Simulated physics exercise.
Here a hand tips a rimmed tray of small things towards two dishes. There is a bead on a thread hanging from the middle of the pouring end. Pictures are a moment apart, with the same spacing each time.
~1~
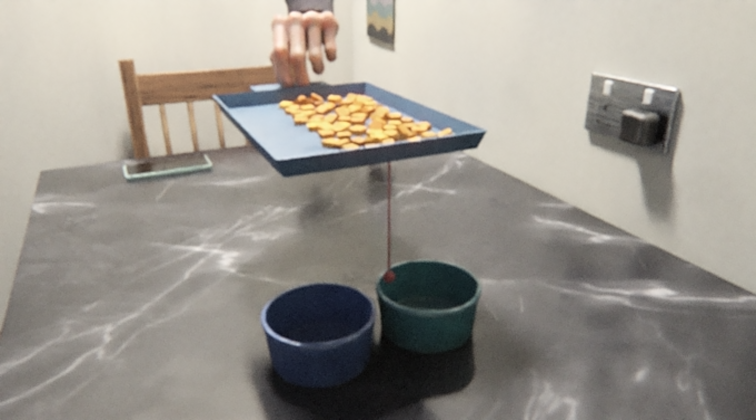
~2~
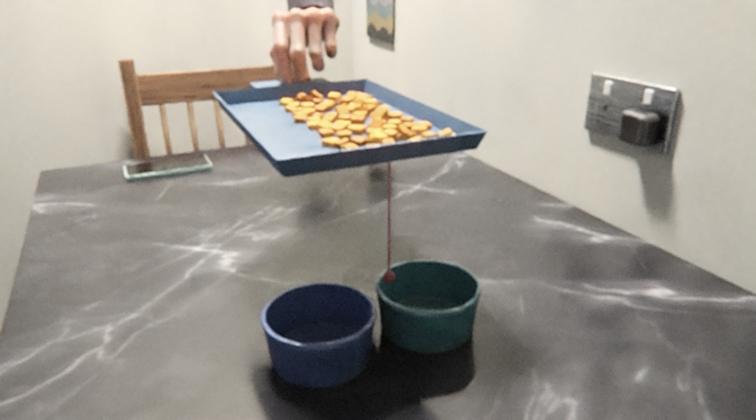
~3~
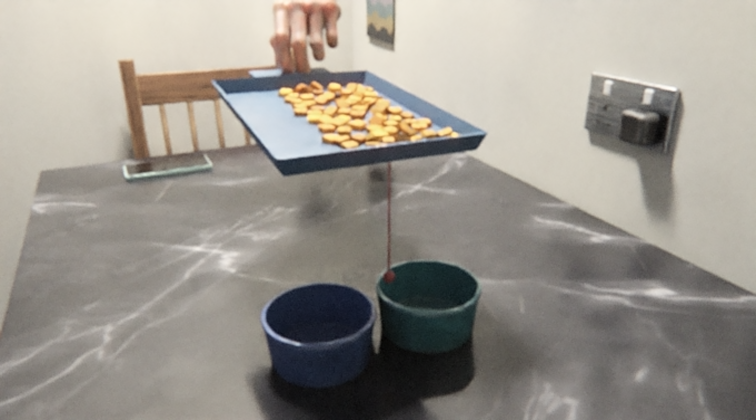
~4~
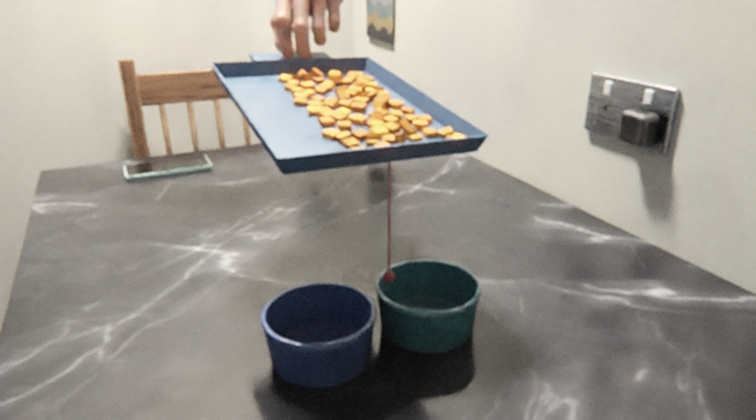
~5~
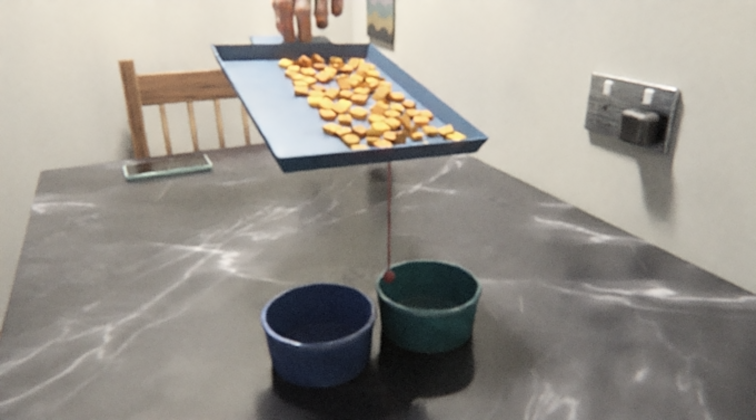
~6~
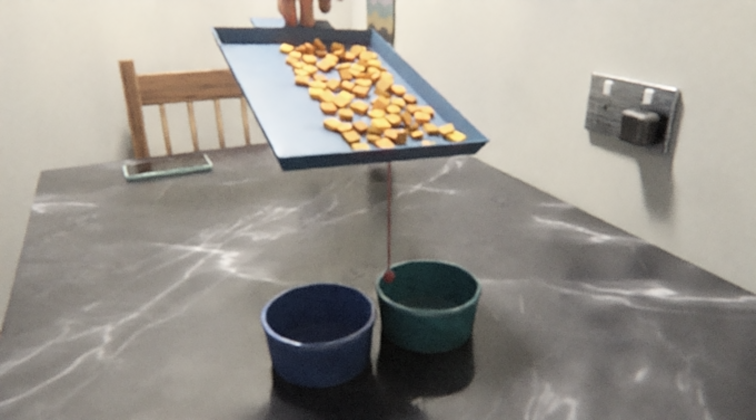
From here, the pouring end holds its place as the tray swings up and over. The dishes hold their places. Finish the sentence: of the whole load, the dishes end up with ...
... less than half.
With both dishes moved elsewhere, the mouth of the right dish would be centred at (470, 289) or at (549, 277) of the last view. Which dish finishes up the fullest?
The first time it is the dish to the right, and the second time it is the dish to the left.
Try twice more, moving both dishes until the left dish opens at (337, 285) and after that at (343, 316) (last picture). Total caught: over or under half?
Held in all, by try: A smaller portion, then a larger portion.
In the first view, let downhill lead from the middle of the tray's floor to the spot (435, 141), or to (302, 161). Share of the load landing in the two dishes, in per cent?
50 per cent, then 90 per cent.
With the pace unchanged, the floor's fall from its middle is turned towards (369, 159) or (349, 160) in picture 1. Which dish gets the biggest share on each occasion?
Place one gives the leftmost dish, place two gives the leftmost dish.
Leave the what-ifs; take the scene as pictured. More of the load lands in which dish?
It's the rightmost dish that ends with more.
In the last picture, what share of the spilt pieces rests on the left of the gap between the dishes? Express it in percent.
Near 0 in a hundred.
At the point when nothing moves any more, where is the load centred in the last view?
(477, 331).
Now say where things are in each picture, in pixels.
Corners of the pouring end (282, 156) and (478, 130), level; middle of the load (345, 120), small crackers; left dish (340, 360); right dish (454, 327); bead on its thread (389, 277), in the first picture.
Corners of the pouring end (282, 156) and (478, 130), level; middle of the load (345, 118), in the second picture.
Corners of the pouring end (283, 155) and (479, 131), tipped barely, lowest at the right corner; middle of the load (345, 113), in the third picture.
Corners of the pouring end (283, 154) and (480, 133), tipped a little, lowest at the right corner; middle of the load (345, 104), in the fourth picture.
Corners of the pouring end (284, 153) and (480, 135), tipped a little, lowest at the right corner; middle of the load (346, 95), in the fifth picture.
Corners of the pouring end (285, 152) and (481, 137), tipped clearly, lowest at the right corner; middle of the load (361, 92); left dish (340, 360); right dish (454, 327), in the sixth picture.
Just after the last frame, tray tipped steeply; almost all on the tray; about a tenth in the air.
A moment on, tray tipped past a quarter turn; about a tenth on the tray; roughly a quarter in the right dish; roughly half outside both; roughly a third in the air.
Further on, tray tipped past a quarter turn; roughly a third in the right dish; roughly two thirds outside both.
When it is over, tray tipped past a quarter turn; not one in the left dish; roughly a third in the right dish; roughly two thirds outside both.
